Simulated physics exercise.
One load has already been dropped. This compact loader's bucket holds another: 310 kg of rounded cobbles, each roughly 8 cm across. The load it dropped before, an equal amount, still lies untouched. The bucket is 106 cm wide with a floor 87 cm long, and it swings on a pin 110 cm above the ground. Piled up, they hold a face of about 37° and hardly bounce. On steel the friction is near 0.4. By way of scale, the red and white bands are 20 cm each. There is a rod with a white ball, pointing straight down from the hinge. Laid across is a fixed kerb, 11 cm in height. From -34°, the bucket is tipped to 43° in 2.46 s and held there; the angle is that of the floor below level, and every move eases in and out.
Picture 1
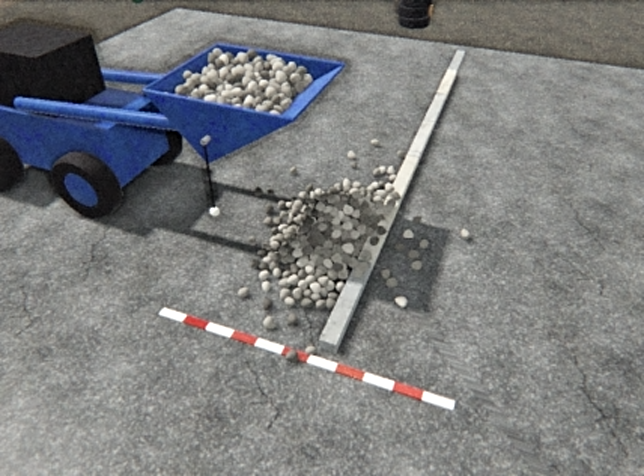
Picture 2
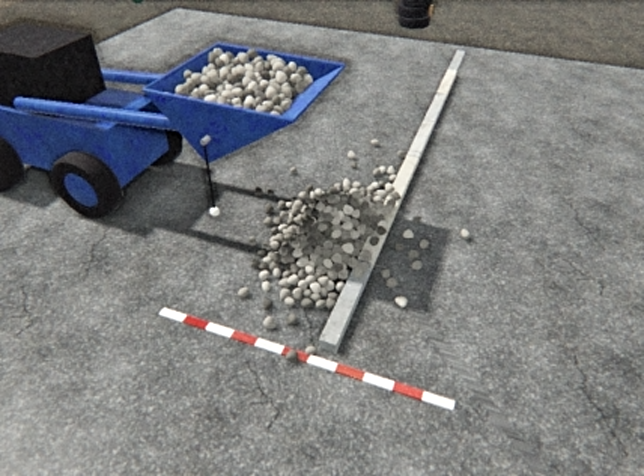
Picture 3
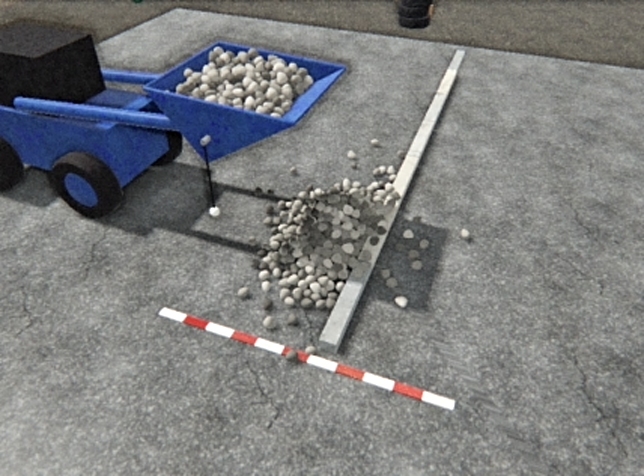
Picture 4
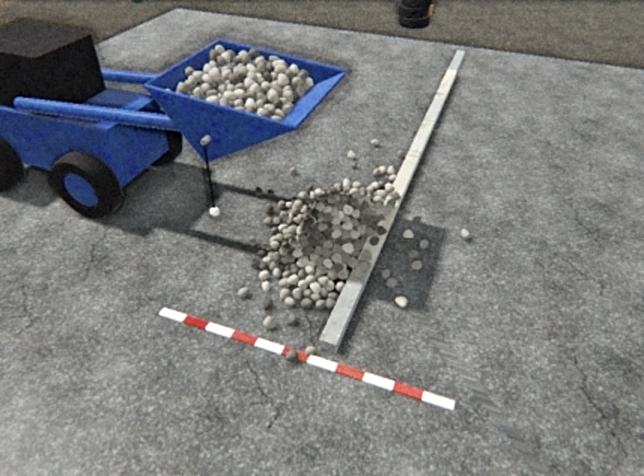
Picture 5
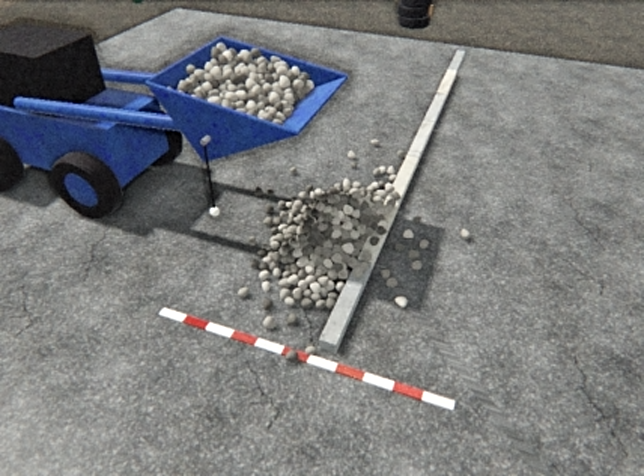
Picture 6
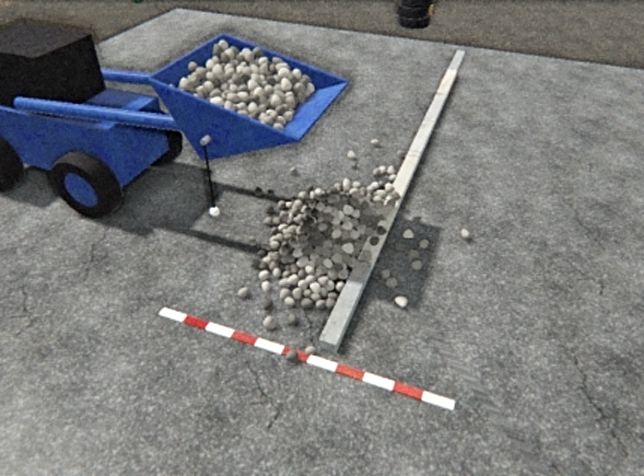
On a grey, rough paved yard, a small blue loader holds up a bucket of pale round stones beside a loose heap lying against a long kerb. The bucket slowly tilts forward, its front lip dipping slightly, and the stones stay inside while the heap on the ground remains still.
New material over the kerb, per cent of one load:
8 per cent.
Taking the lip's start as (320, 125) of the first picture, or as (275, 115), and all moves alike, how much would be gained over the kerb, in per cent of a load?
Roughly 25 and 0 per cent, in that order.
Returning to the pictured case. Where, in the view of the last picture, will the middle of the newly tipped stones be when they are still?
Their centre ends up near (327, 224).
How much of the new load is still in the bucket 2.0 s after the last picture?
Held: Around 5 % of the load.
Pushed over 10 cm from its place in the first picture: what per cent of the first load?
Roughly 15 percent.
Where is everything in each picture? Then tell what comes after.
In the first picture, the bucket is at -34°, its lip at (293, 120); the top of the load is at (243, 61). The earlier load is highest near (332, 214), 24 cm above ground level, 97 % on this side of the kerb, 3 % over the kerb.
The second picture shows lip at (294, 121), floor tilted -33°, highest stones at (244, 61).
In the third picture, the bucket is at -32°, its lip at (295, 124); the top of the load is at (237, 60).
In the fourth picture, the bucket is at -30°, its lip at (296, 128); the top of the load is at (232, 58).
In the fifth picture, the bucket is at -26°, its lip at (298, 134); the top of the load is at (234, 57).
In the sixth picture, the bucket is at -22°, its lip at (299, 140); the top of the load is at (232, 54).
Then, 1.2 s after the last picture the floor is at 31°; in per cent of one load, 86 in the bucket, 112 on this side of the kerb, 3 over the kerb; the foremost stones are at (418, 253).
Then, 2.0 s after the last picture the floor is at 43°; in per cent of one load, 3 in the bucket, 191 on this side of the kerb, 6 over the kerb; the foremost stones are at (421, 268).
Then, 2.3 s after the last picture the floor is at 43°; in per cent of one load, 0 in the bucket, 190 on this side of the kerb, 10 over the kerb; the foremost stones are at (435, 276).
Then, 4.9 s after the last picture the floor is at 43°; in per cent of one load, 0 in the bucket, 189 on this side of the kerb, 11 over the kerb; the foremost stones are at (452, 266). Net gain over the kerb, 8.
